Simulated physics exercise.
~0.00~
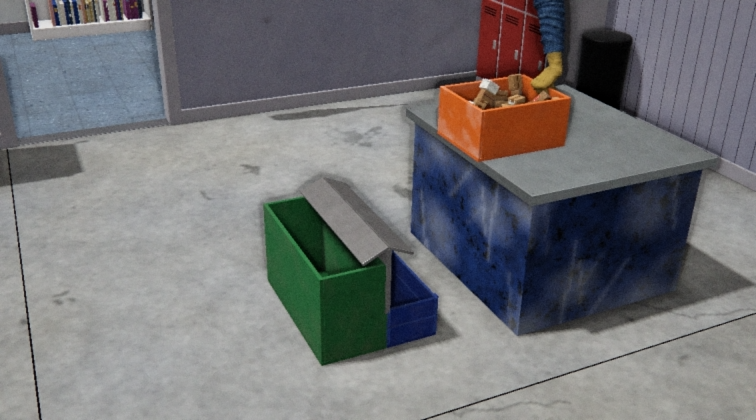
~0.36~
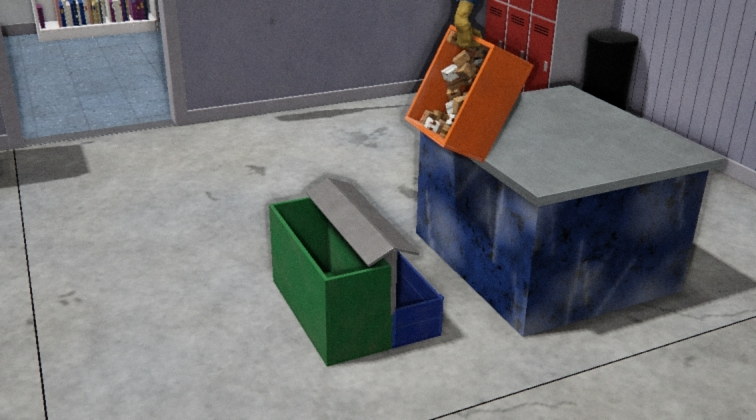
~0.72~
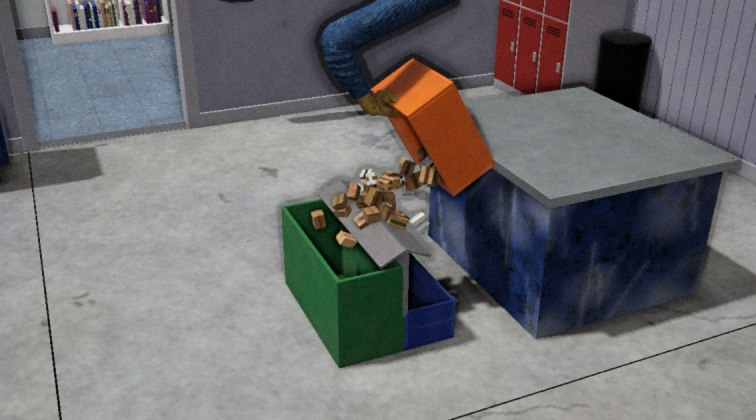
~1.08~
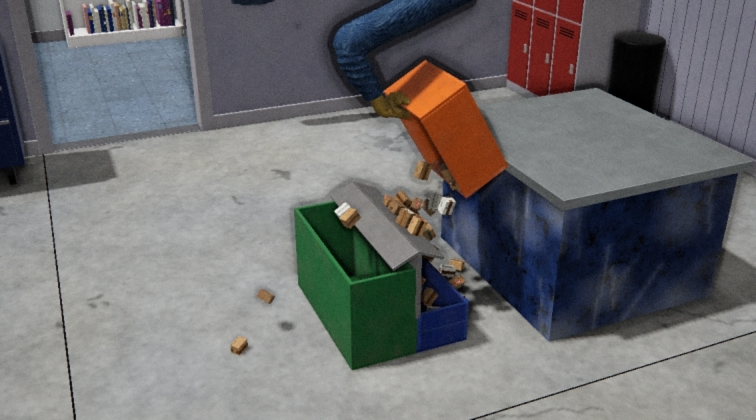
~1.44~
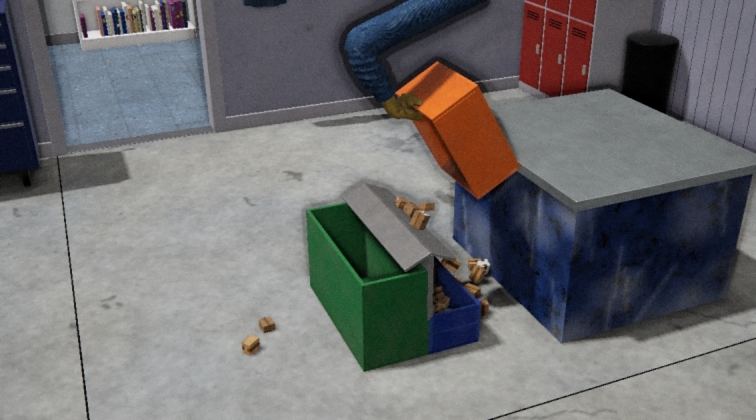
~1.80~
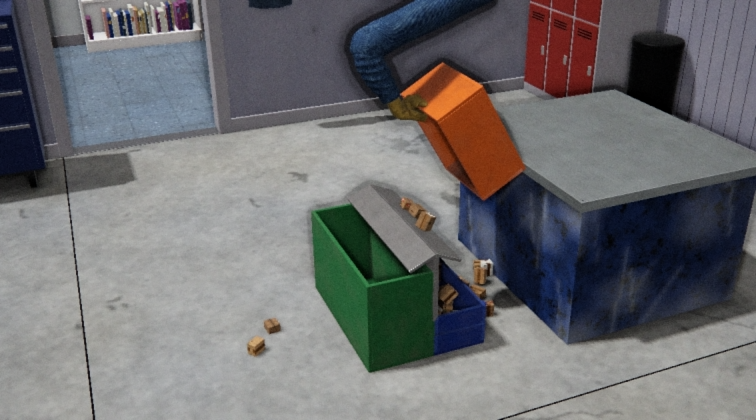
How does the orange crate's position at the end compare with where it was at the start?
At the start it stands upright on top of the bench, but at the end it is farther left and tipped well over, hanging at the bench's left edge with its open side facing down.
An orange crate full of small brown and white parcels stands on a grey-topped blue bench in a concrete-floored room, seen from above, with red lockers behind. A green box and a lower blue trough sit on the floor to the left, a grey roof-shaped splitter between them. A blue-sleeved arm with a yellow glove tips the crate over the bench's left edge, and the parcels spill onto the splitter and scatter both ways as the view pans slightly left. Finally the emptied crate hangs tilted, parcels lie in and around the trough, and two rest on the floor left of the green box.
